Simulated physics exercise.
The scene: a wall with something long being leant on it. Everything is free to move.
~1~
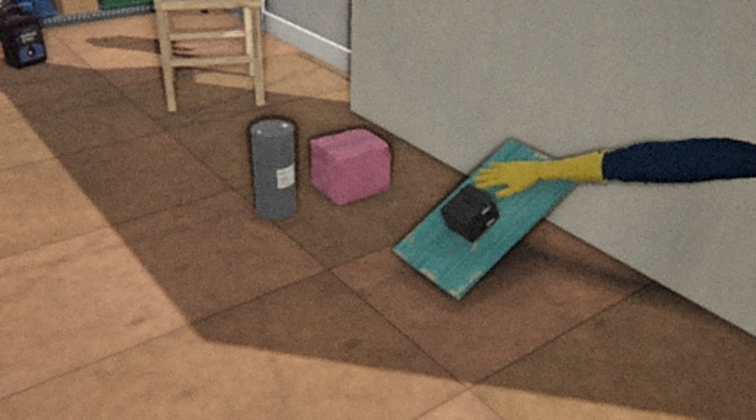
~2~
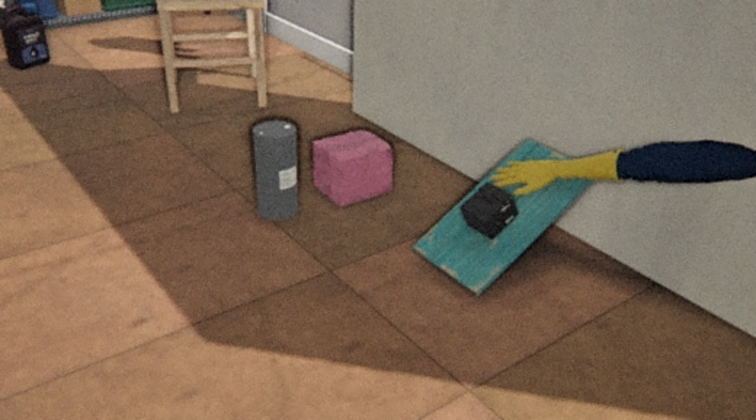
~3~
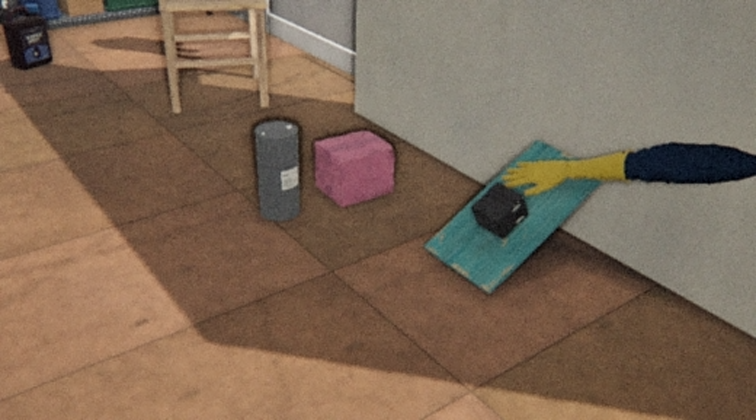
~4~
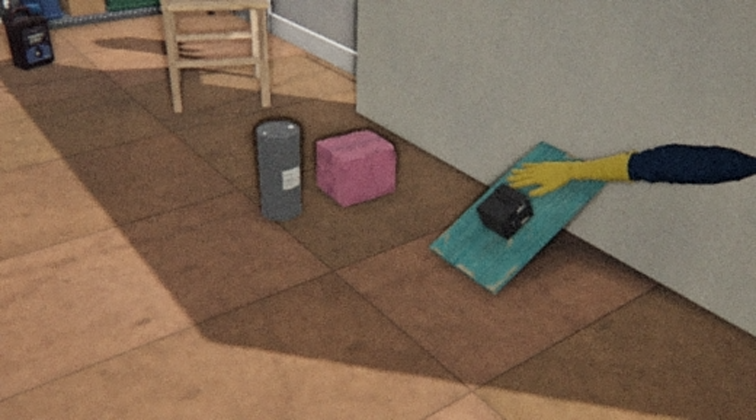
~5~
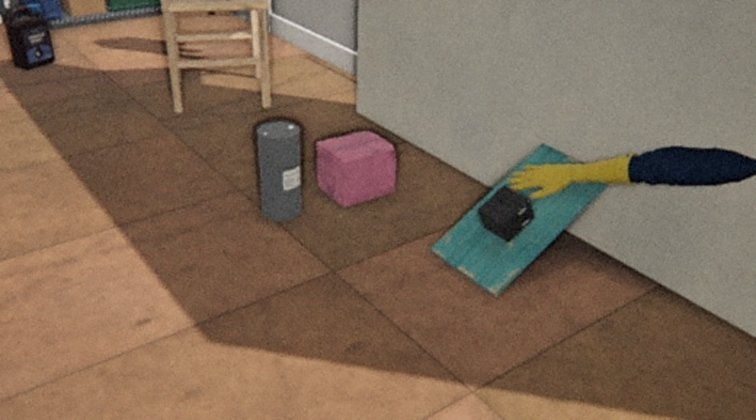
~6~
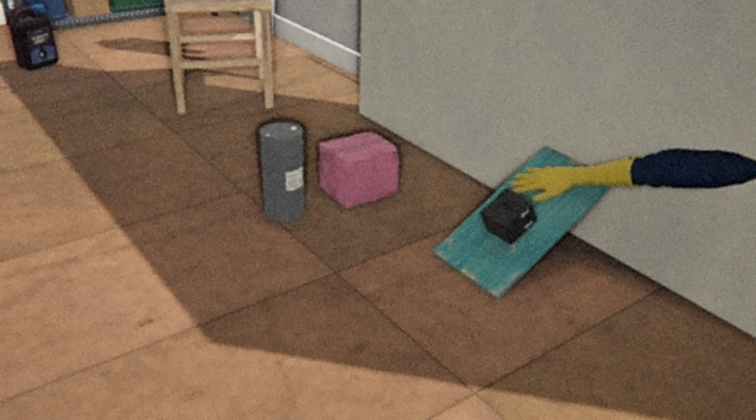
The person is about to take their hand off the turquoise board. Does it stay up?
As it turns out, it slides down.
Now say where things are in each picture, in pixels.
On its way; turquoise board (486, 214); pink box (351, 166), in the first frame.
On its way; turquoise board (504, 212); pink box (353, 167), in the second frame.
On its way; turquoise board (515, 212); pink box (355, 168), in the third frame.
On its way; turquoise board (520, 212); pink box (356, 167), in the fourth frame.
Propped up under the hand; turquoise board (521, 215); pink box (356, 168), in the fifth frame.
Propped up under the hand; turquoise board (523, 217); pink box (359, 169), in the sixth frame.
Then, 0.30 s later than the last frame, turquoise board sunk by 8° near (519, 228).
Then, 0.40 s later than the last frame, turquoise board sunk by 24° near (512, 249).
Then, 0.50 s later than the last frame, turquoise board sunk by 27° near (511, 249).
Then, 0.80 s later than the last frame, turquoise board sunk by 28° near (510, 254).
When it is over, moved from the start, turquoise board; the other 2 as before. End places, in pixels of the last picture, turquoise board near (510, 254). The board slips out.
